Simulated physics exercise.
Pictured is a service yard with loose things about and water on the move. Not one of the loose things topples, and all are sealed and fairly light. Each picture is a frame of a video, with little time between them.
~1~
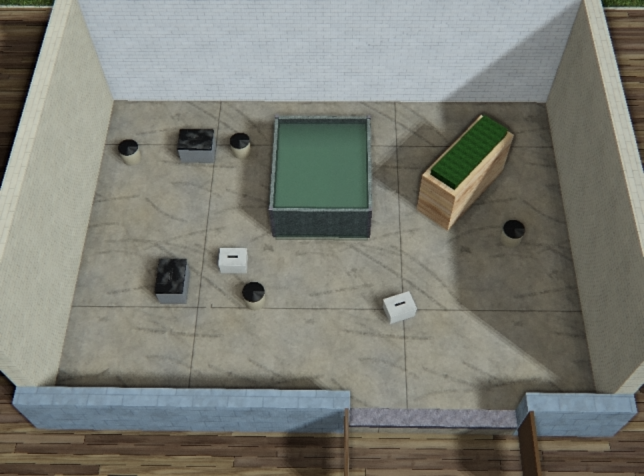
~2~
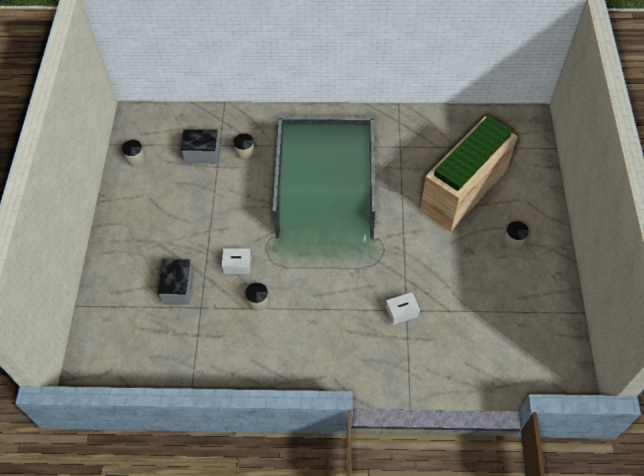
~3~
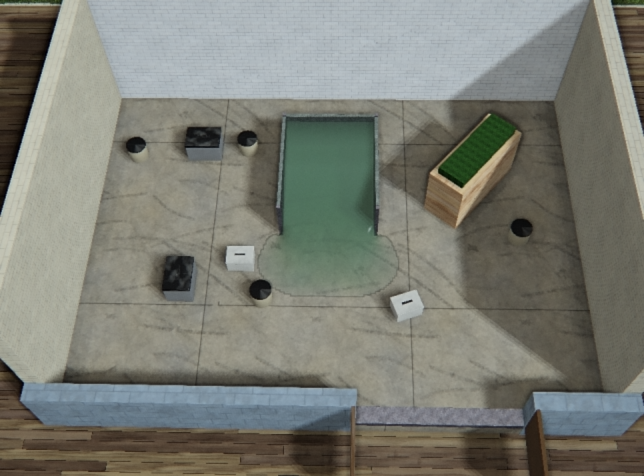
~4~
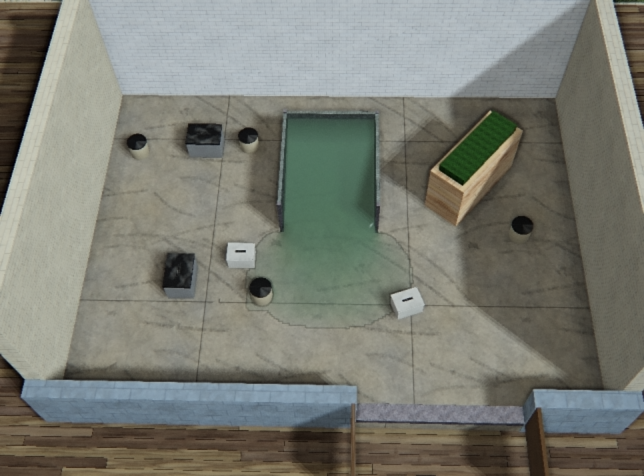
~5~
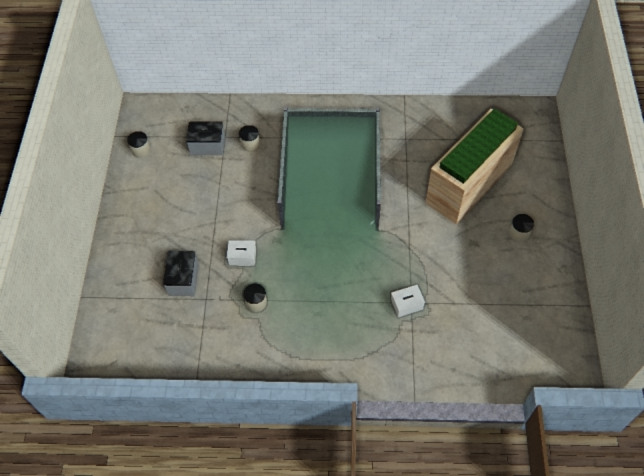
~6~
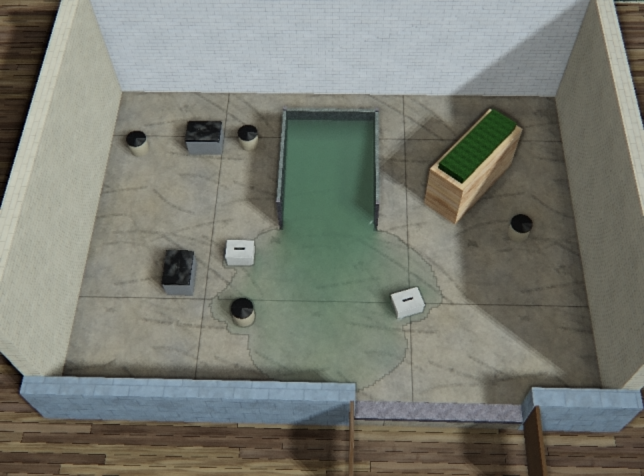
Walled service yard seen from above, green water pouring from an open-fronted tank, spreading across paving and nudging one small black-topped pail.
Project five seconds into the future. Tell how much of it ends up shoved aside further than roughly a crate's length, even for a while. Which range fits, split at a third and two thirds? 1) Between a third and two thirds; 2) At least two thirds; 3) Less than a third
1, between a third and two thirds.
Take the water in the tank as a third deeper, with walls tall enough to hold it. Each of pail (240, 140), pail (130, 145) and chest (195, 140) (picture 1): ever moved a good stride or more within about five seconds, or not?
The first came up short, the next did it, and the last came up short.
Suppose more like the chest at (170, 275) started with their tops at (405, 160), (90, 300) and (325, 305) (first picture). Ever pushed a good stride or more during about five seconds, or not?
Twin one: Barely shifts; twin two: Slides well clear; twin three: Slides well clear.
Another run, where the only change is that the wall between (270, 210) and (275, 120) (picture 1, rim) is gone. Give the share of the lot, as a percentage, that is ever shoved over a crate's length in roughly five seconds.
Near 40 in a hundred.
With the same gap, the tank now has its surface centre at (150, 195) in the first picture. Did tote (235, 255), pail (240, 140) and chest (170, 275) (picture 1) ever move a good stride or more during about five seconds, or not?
The three, one by one: Short of that, short of that and past that mark.
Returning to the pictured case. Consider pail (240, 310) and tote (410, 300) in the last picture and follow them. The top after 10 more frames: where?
Look for them close to (81, 348) and (485, 388).
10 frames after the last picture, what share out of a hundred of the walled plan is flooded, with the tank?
It comes to some 40 in a hundred.
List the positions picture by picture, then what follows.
A pail at (253, 292), on the bottom; a tote at (400, 304) rests on the ground; 0 of 8 have shifted, in the first frame.
A pail at (257, 292), on the bottom; a tote at (403, 305), on the bottom; 0 of 8 have shifted, in the second frame.
A pail at (260, 289) rests on the ground; a tote at (407, 302), on the bottom; 0 of 8 have shifted, in the third frame.
A pail at (261, 287) rests on the ground; a tote at (408, 300) rests on the ground; 0 of 8 have shifted, in the fourth frame.
A pail at (255, 293) rests on the ground, close to its start; a tote at (408, 297), on the bottom; 1 of 8 have shifted, in the fifth frame.
A pail at (242, 308), on the bottom, a stride from its start; a tote at (408, 300), on the bottom, close to its start; 1 of 8 have shifted, in the sixth frame.
A moment on, 1 of 8 are well off their spots; 0 afloat.
Next, 2 of 8 are well off their spots; 0 afloat.
Later, 2 of 8 are well off their spots; 0 afloat.
In the end, 3 of 8 are well off their spots, and 3 have been at some point; 0 afloat.
